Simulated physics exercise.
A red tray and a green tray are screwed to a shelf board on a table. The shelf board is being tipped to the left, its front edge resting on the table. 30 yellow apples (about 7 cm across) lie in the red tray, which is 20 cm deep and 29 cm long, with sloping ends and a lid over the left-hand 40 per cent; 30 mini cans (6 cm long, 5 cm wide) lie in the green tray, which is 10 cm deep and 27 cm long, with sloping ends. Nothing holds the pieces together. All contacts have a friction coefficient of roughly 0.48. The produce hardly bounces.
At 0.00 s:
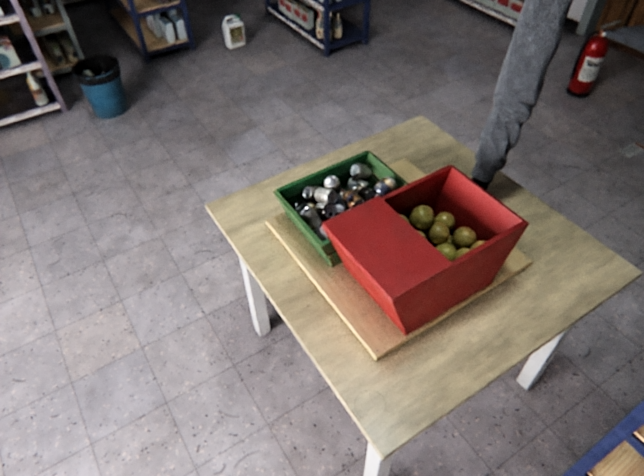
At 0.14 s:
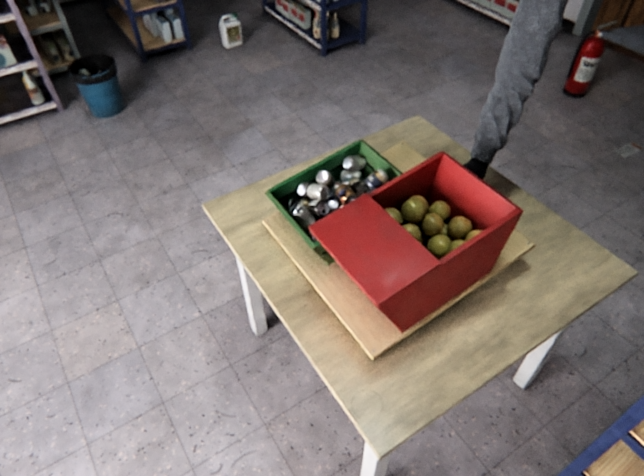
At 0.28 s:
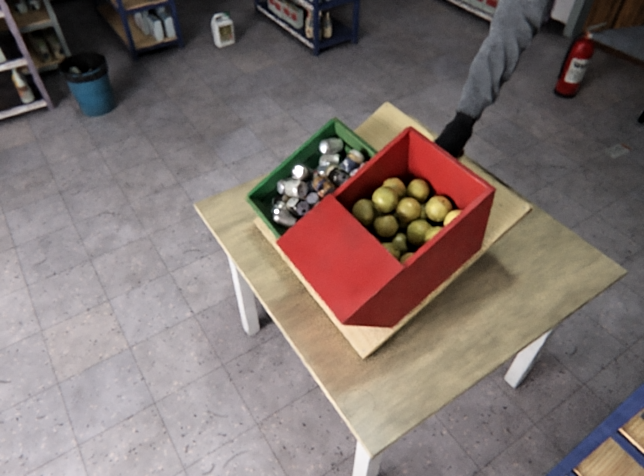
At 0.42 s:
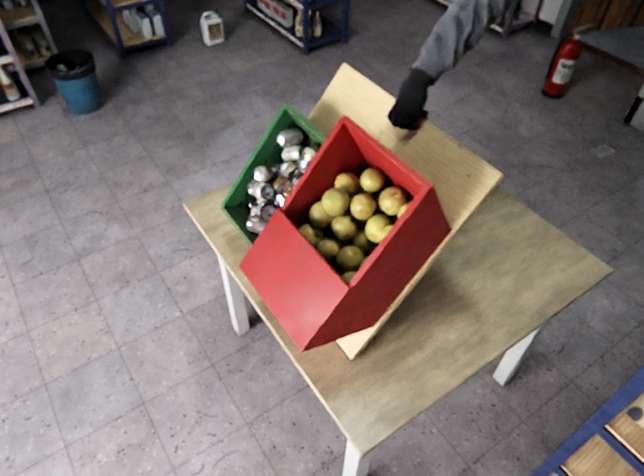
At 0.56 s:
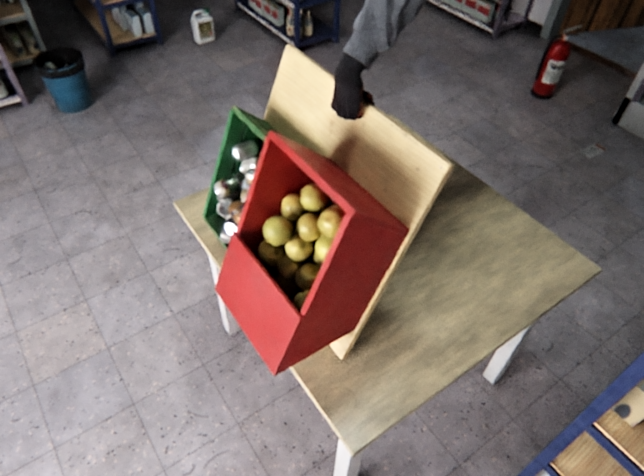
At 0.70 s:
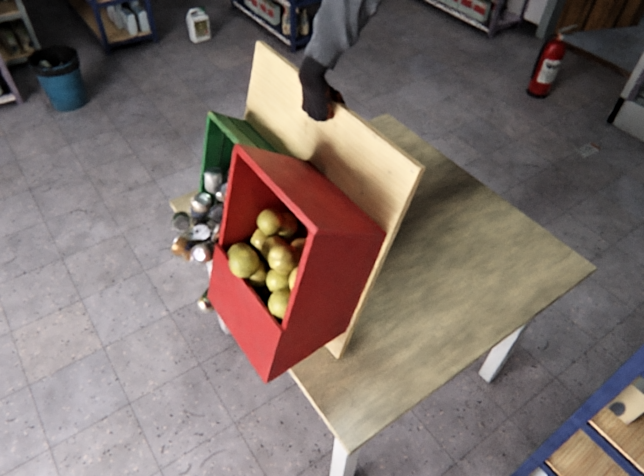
In a storeroom with a tiled floor, a gloved hand steadily tips a board on a table steeply to the left, carrying a red tray of yellow apples and a green tray, from which several mini cans tumble out.
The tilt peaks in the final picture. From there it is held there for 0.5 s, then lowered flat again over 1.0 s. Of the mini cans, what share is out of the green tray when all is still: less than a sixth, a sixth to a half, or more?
Out of the green tray go over half of the mini cans.
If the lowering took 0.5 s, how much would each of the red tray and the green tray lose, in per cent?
Then red tray 0, green tray 80 per cent.
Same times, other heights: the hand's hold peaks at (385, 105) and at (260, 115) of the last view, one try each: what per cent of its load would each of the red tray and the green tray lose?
Red tray 0 then 20, green tray 50 then 100 per cent.
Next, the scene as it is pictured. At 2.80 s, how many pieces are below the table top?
Some 25 pieces.
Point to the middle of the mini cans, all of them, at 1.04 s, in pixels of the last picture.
At about (177, 328).
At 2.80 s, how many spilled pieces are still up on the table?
Roughly 0.
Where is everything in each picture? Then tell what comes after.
In the first frame (places track the rim corner closest to us here), green tray (its farthest corner) (368, 152); red tray (394, 297); tipped 0°; all still inside.
Green tray (360, 141); red tray (380, 302); tipped 8°, in the second frame.
Red tray (346, 319); tipped 26°, in the third frame.
Red tray (305, 345); tipped 49°, in the fourth frame.
Red tray (278, 368); tipped 67°, in the fifth frame.
Red tray (268, 377); tipped 75°; 10 out, the lowest can at (210, 300), in the sixth frame.
After 1.04 s, tilt 75°; the red tray is down by 1 of 30 and the green tray is down by 23 of 30.
After 1.46 s, tilt 62°; the red tray is down by 1 of 30 and the green tray is down by 25 of 30.
After 2.04 s, tilt 5°; the red tray is down by 1 of 30 and the green tray is down by 25 of 30.
Outcome (at 2.80 s), the red tray is down by 1 of 30 and the green tray is down by 25 of 30. Asked share, 25 of 30, 83 per cent.
